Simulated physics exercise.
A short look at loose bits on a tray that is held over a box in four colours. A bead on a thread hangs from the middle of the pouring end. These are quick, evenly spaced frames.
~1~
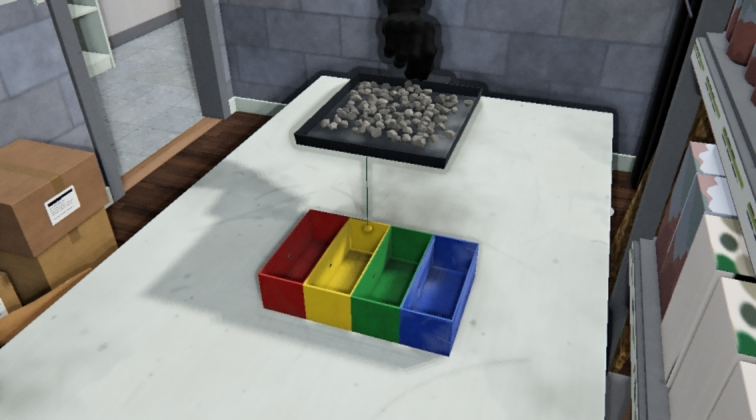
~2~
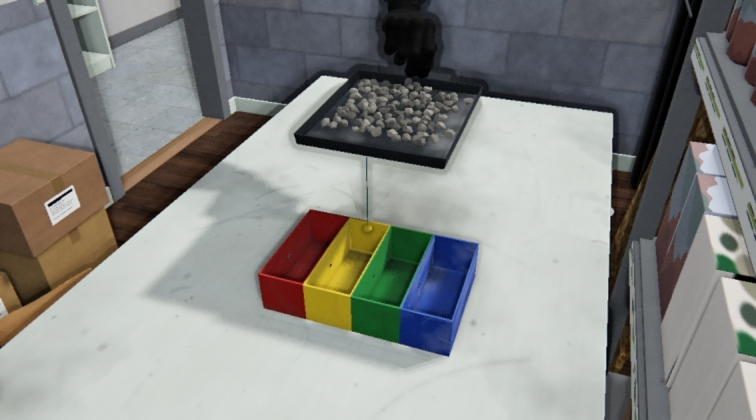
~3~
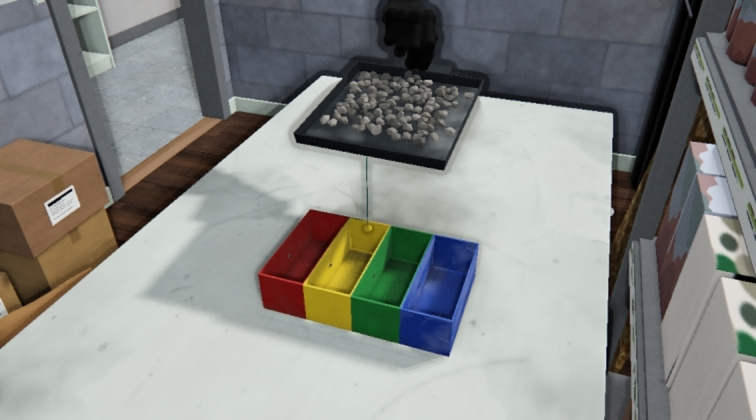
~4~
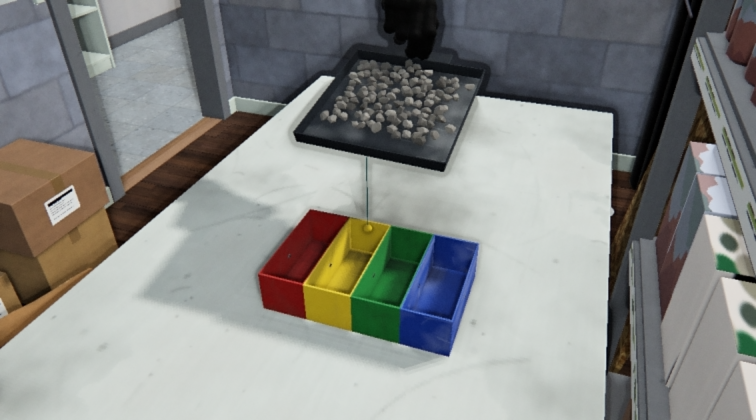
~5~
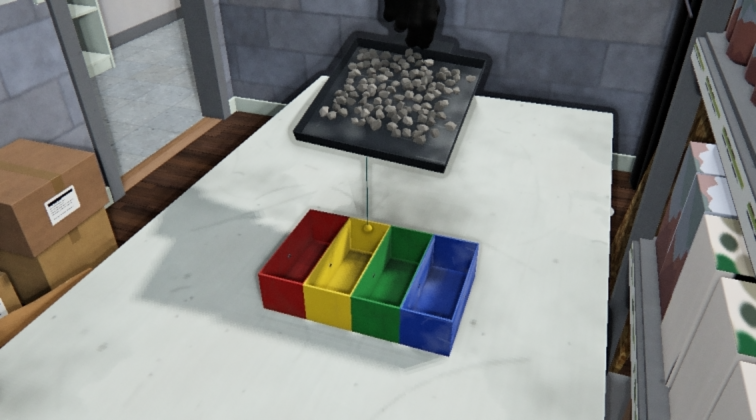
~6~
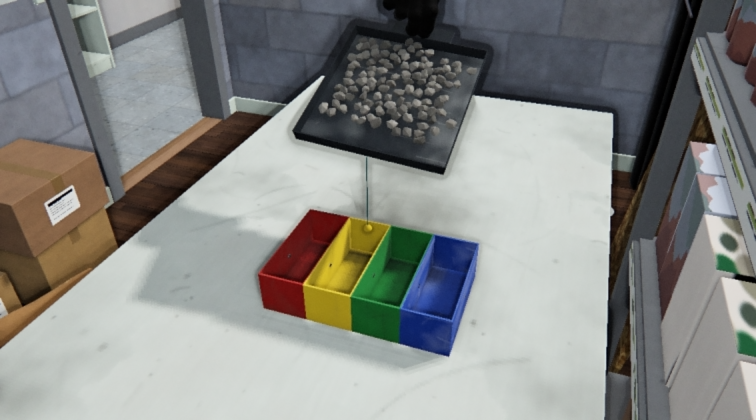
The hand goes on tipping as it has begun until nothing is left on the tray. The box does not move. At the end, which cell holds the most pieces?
The green cell gets the most.
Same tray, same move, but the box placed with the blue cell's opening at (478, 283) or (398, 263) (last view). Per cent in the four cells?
The first gives 100 %, the second 70 %.
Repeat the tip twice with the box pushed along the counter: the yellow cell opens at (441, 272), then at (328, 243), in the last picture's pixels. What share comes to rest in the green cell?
In turn 0 and 30 in a hundred.
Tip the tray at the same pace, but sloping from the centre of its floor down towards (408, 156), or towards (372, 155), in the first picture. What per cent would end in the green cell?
In turn 50 and 30 in a hundred.
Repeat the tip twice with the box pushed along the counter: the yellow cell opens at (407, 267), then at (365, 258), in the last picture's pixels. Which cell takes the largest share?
At the first place the yellow cell, at the second the green one.
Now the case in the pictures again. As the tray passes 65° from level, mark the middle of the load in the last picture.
Around (395, 145).
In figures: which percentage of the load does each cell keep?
Red cell near 0; yellow cell near 20; green cell near 40; blue cell near 30.
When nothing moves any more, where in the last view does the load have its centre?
Close to (393, 304).
Soon after the last picture, tray tipped steeply; nearly all on the tray; a small part falling or outside the box.
A little later, tray tipped past a quarter turn; about a quarter on the tray; about a quarter in the green cell; about a quarter in the blue cell; a small part in the yellow cell; a stray few in the red cell; a small part falling or outside the box.
Later still, tray tipped past a quarter turn; about half in the green cell; about a third in the blue cell; about a quarter in the yellow cell; a stray few in the red cell; a stray few falling or outside the box.
At rest, tray tipped past a quarter turn; about half in the green cell; about a third in the blue cell; about a quarter in the yellow cell; a stray few in the red cell; a stray few outside the box.
